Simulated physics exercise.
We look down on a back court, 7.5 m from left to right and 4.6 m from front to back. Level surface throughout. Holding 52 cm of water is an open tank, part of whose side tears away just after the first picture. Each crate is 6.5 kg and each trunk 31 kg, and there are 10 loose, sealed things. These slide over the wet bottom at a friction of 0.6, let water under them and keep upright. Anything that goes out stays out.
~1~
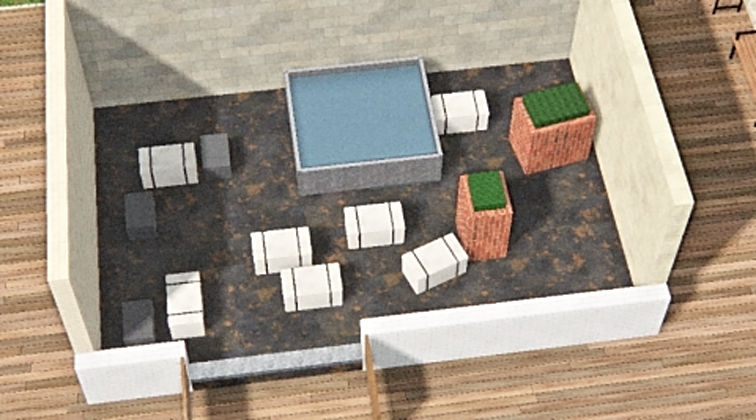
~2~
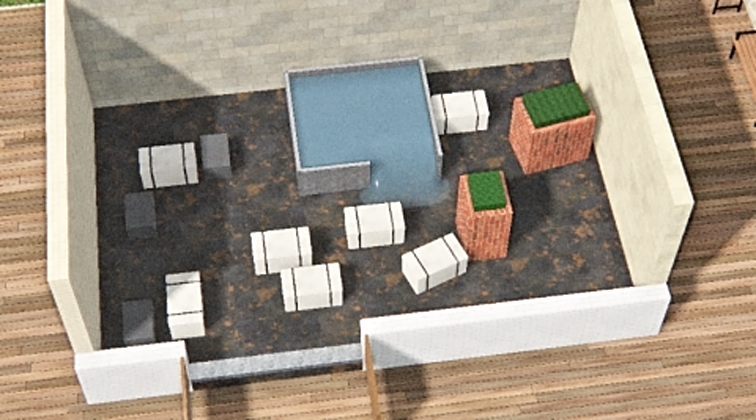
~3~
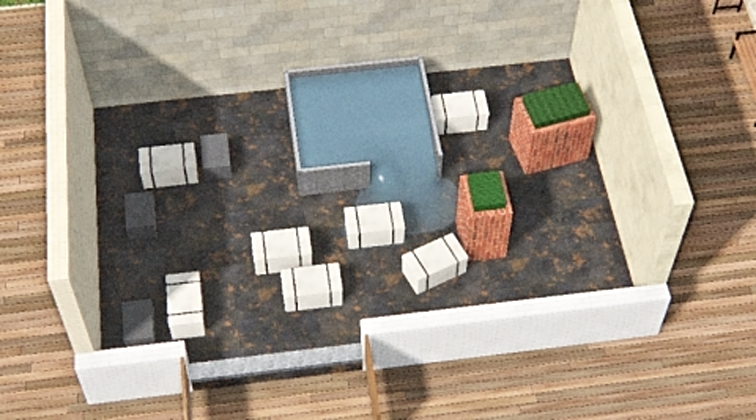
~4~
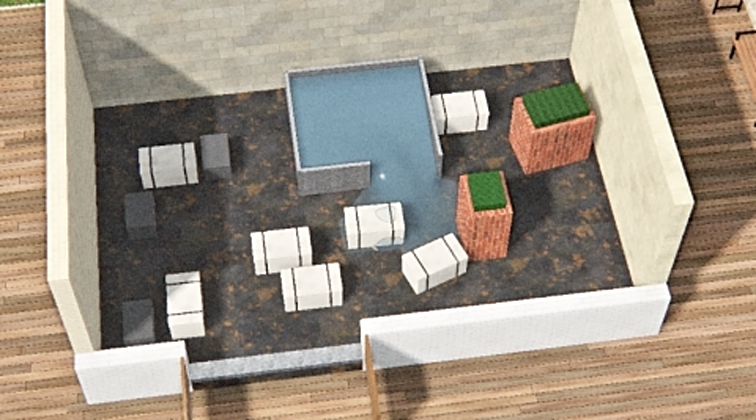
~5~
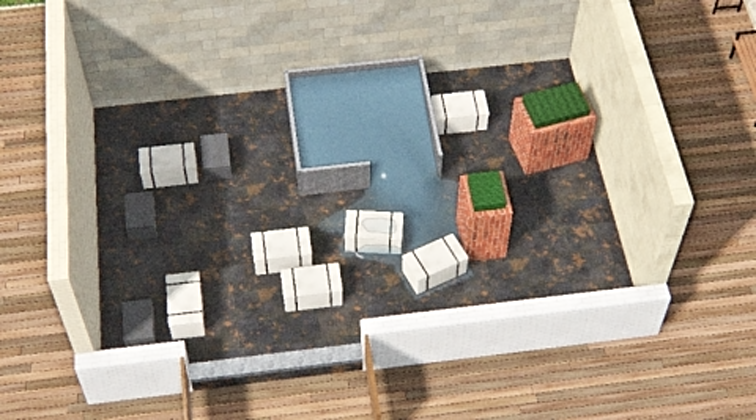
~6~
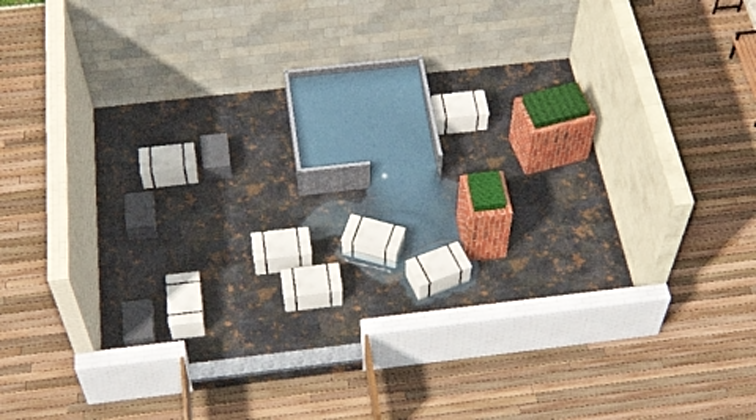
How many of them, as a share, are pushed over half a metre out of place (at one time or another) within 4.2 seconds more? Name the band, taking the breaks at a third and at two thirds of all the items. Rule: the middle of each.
The answer is the lowest band, under a third.
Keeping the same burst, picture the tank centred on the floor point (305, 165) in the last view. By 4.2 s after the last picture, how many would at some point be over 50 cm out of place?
Count: 3.
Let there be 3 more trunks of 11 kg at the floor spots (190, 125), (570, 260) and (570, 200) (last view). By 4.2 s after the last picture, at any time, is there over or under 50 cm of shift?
Going through them, I'd say falls short, exceeds it and finally falls short.
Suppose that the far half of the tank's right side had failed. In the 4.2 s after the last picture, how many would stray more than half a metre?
Then 1 of them would.
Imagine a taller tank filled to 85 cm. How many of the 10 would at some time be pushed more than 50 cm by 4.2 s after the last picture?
It would come to 5 of them.
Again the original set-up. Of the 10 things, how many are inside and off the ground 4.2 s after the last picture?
Count: 1.
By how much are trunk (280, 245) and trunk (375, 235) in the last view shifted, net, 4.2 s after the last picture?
Shifts in order: 0 cm; 150 cm.
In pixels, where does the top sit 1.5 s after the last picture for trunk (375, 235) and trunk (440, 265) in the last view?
Somewhere around (354, 275) and (455, 297).
Then, 0.4 s after the last picture 2 of 10 are over 50 cm from their spots; 0 afloat.
Then, 1.5 s after the last picture 2 of 10 are over 50 cm from their spots; 1 afloat.
Then, 2.8 s after the last picture 2 of 10 are over 50 cm from their spots; 1 afloat.
Then, 4.2 s after the last picture 3 of 10 are over 50 cm from their spots, and 3 have been at some point; 1 afloat.
